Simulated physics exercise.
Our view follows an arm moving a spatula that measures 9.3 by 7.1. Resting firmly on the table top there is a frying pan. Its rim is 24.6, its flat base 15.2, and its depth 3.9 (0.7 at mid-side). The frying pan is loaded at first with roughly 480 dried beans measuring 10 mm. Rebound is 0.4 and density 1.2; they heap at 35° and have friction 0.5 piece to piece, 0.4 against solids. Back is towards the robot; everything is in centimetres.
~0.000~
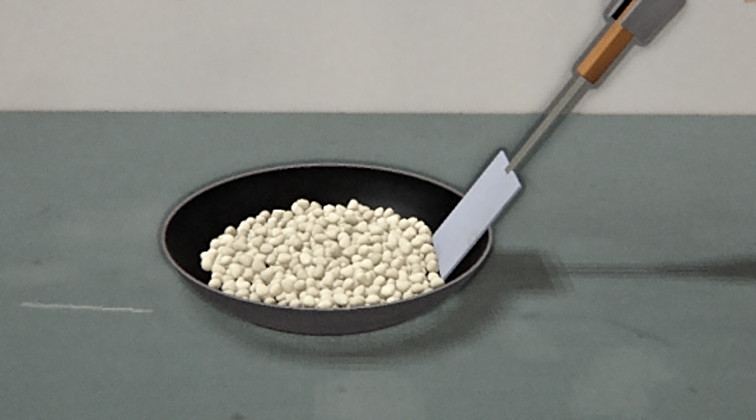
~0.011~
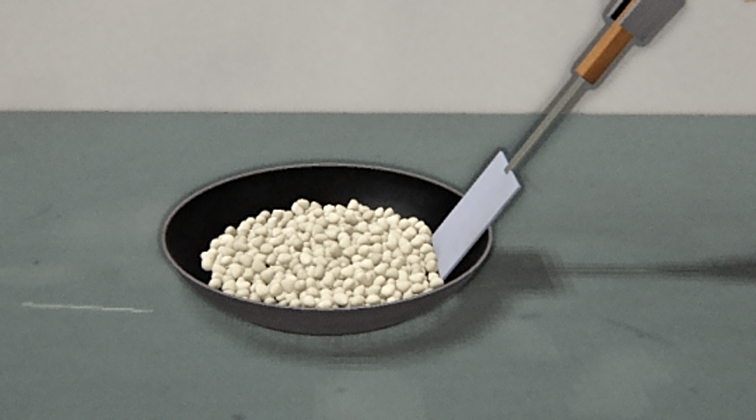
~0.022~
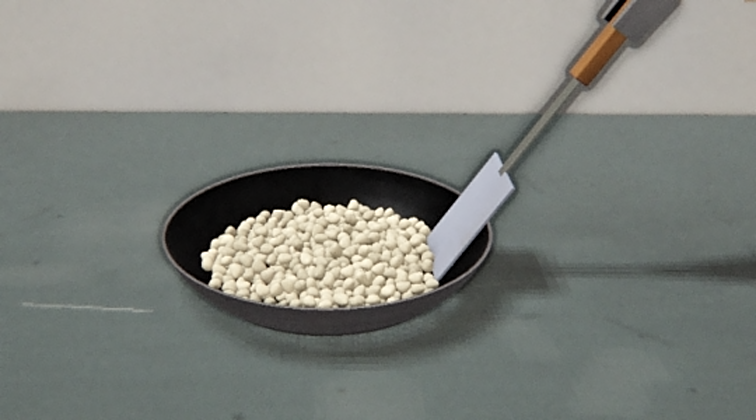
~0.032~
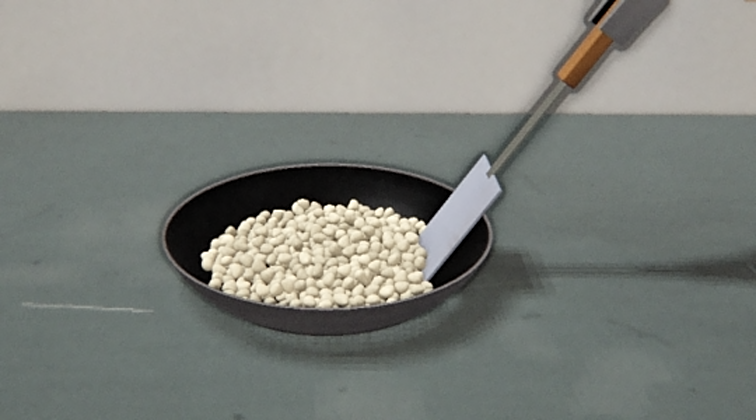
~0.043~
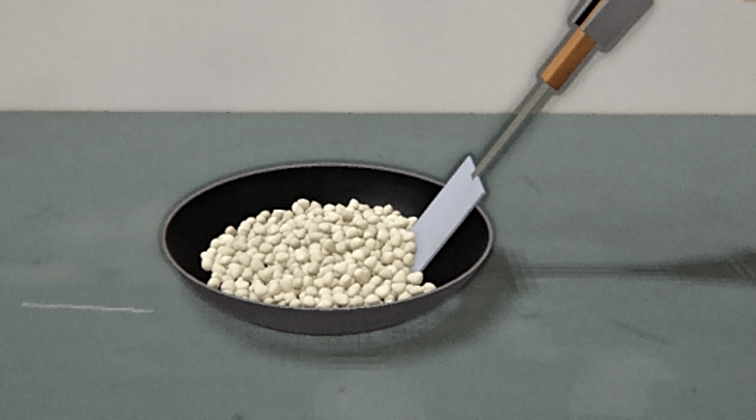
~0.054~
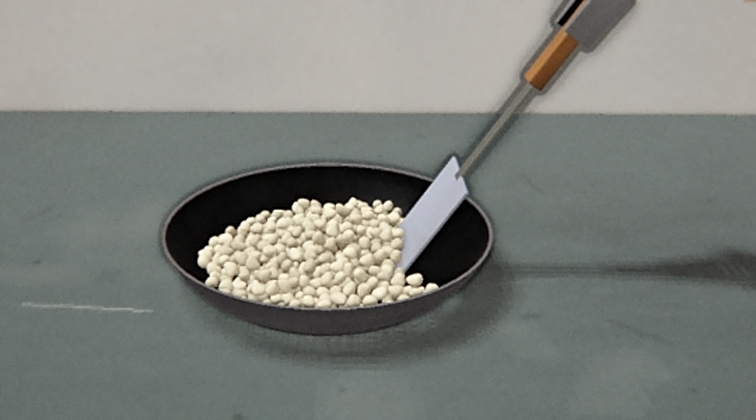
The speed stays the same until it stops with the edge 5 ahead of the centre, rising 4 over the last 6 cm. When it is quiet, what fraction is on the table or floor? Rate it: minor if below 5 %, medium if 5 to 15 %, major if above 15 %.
Rating: Medium.
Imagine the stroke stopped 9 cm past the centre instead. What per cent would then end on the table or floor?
In that case around 20 per cent.
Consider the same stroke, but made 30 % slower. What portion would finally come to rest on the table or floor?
It would be roughly 0 percent.
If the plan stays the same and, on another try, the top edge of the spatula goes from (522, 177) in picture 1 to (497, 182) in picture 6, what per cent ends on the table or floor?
I'd put it at roughly 0 per cent.
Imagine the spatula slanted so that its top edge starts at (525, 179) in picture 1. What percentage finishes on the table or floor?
Near 10 in a hundred.
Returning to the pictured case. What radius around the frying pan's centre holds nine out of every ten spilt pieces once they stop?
Radial distance: Approx. 50 cm.
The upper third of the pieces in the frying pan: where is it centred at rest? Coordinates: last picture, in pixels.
I'd say around pixel (231, 252).
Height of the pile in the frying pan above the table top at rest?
Top of the heap: Roughly 4.5 cm above the table top.
After 0.08 s, sloping 56°, highest piece 5 above the table; 483 in the frying pan.
After 0.11 s, sloping 56°, highest piece 5 above the table; 483 in the frying pan.
After 0.32 s, sloping 56°, highest piece 4 above the table; 446 in the frying pan, 37 on the table or floor.
After 1.37 s, sloping 56°, highest piece 4 above the table; 446 in the frying pan, 37 on the table or floor.
At rest, 446 in the frying pan, 37 on the table or floor. That is 8 % on the table or floor.
